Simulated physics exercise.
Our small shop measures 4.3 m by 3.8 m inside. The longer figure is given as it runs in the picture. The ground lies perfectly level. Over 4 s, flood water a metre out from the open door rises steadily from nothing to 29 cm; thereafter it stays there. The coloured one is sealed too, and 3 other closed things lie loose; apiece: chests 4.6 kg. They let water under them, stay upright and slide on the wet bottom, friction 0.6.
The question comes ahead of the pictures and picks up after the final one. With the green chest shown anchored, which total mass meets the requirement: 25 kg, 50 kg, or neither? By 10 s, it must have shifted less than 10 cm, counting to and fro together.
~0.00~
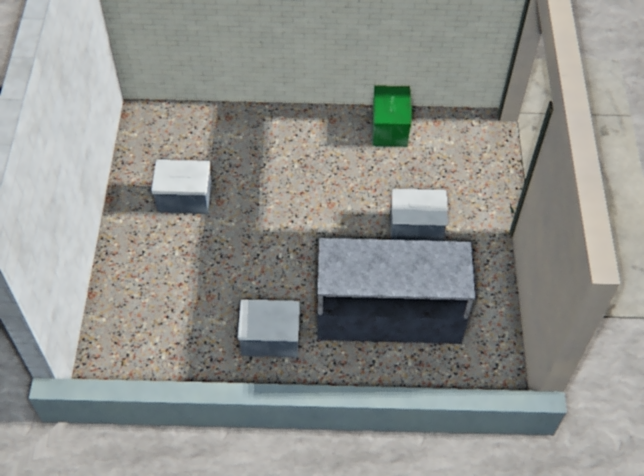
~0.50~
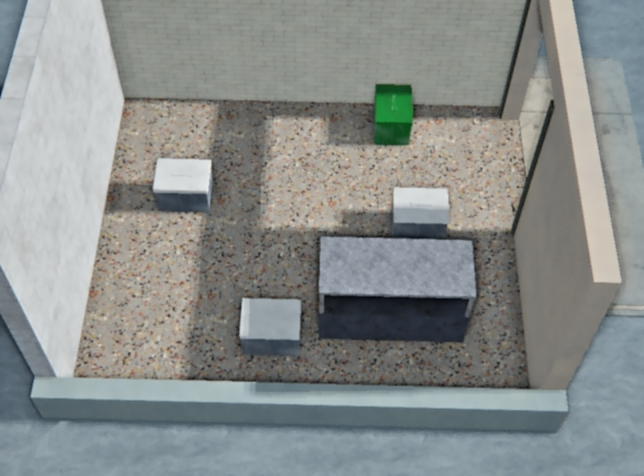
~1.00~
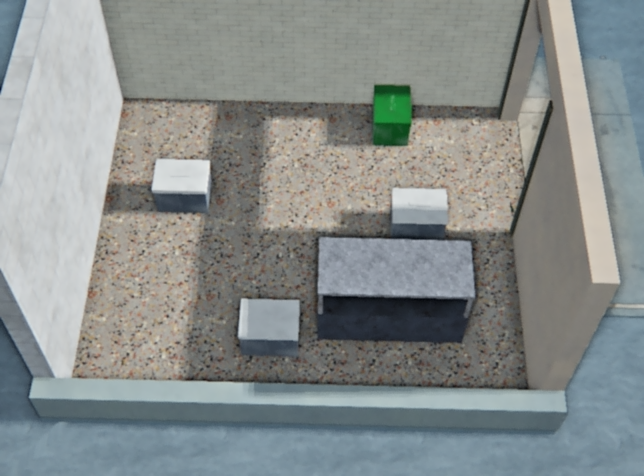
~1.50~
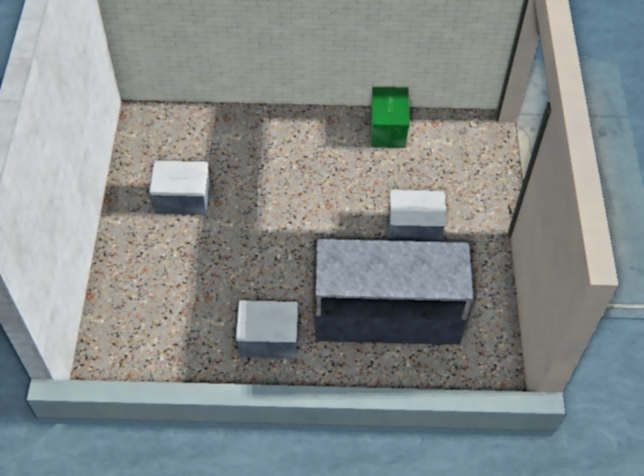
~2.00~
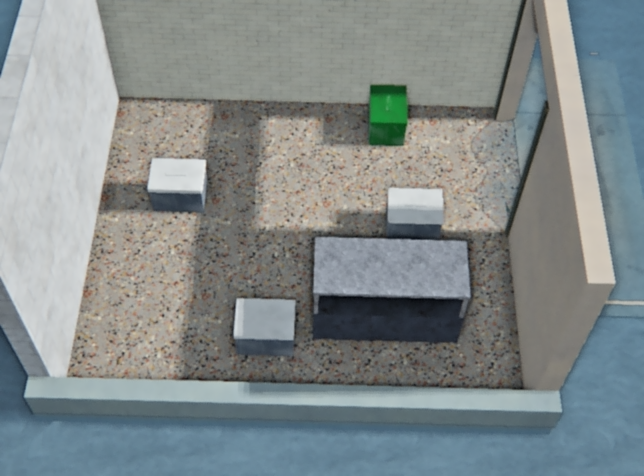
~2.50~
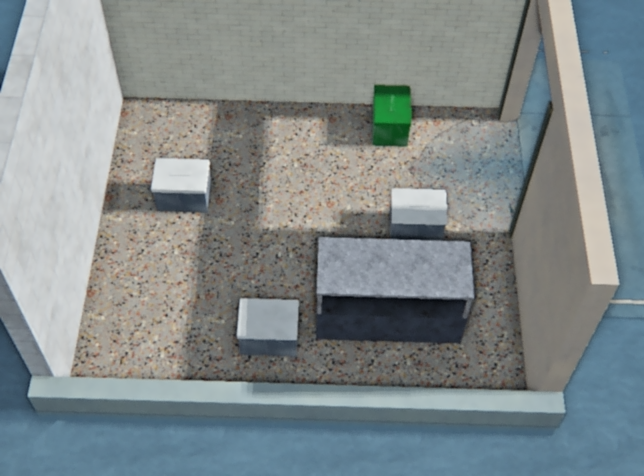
The answer is neither.
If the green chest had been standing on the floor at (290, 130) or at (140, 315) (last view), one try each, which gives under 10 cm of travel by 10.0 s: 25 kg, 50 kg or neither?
Log: Try 1 neither pick works; try 2 the heavier pick is required.
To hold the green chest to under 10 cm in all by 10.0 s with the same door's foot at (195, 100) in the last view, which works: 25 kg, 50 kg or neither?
Just the heavy one.
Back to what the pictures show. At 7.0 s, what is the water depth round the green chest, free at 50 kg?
Around 11 cm.
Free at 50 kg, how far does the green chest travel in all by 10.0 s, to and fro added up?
60 cm or so in all.
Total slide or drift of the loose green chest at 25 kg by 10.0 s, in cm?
450 cm in all.
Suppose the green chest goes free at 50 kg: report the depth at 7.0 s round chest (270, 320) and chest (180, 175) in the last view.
Depth approx. 2 cm / 17 cm.
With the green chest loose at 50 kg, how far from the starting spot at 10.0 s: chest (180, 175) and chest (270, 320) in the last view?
Respectively 120 and 250 centimetres.
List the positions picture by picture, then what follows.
The green chest at (393, 104), on the bottom; water covers 0.0 m2; 0 of 4 have shifted, in the first frame.
The green chest at (394, 103) rests on the ground; water covers 0.0 m2; 0 of 4 have shifted, in the second frame.
The green chest at (393, 104), on the bottom; 0.0 m2 under water; 0 of 4 have shifted, in the third frame.
The green chest at (391, 105), on the bottom; water covers 0.0 m2; 0 of 4 have shifted, in the fourth frame.
The green chest at (389, 103) rests on the ground; 0.3 m2 under water; 0 of 4 have shifted, in the fifth frame.
The green chest at (393, 104) rests on the ground; 1.1 m2 under water; 0 of 4 have shifted, in the sixth frame.
After 3.5 s the green chest would be 0 cm from its start with 25 kg and 0 cm from its start with 50 kg; 6 cm of water round it then.
After 4.5 s the green chest would be 57 cm from its start with 25 kg and 3 cm from its start with 50 kg; 12 cm of water round it then.
After 7.0 s the green chest would be 250 cm from its start with 25 kg and 54 cm from its start with 50 kg; 11 cm of water round it then.
After 10.0 s the green chest would be 347 cm from its start with 25 kg and 60 cm from its start with 50 kg; 16 cm of water round it then.
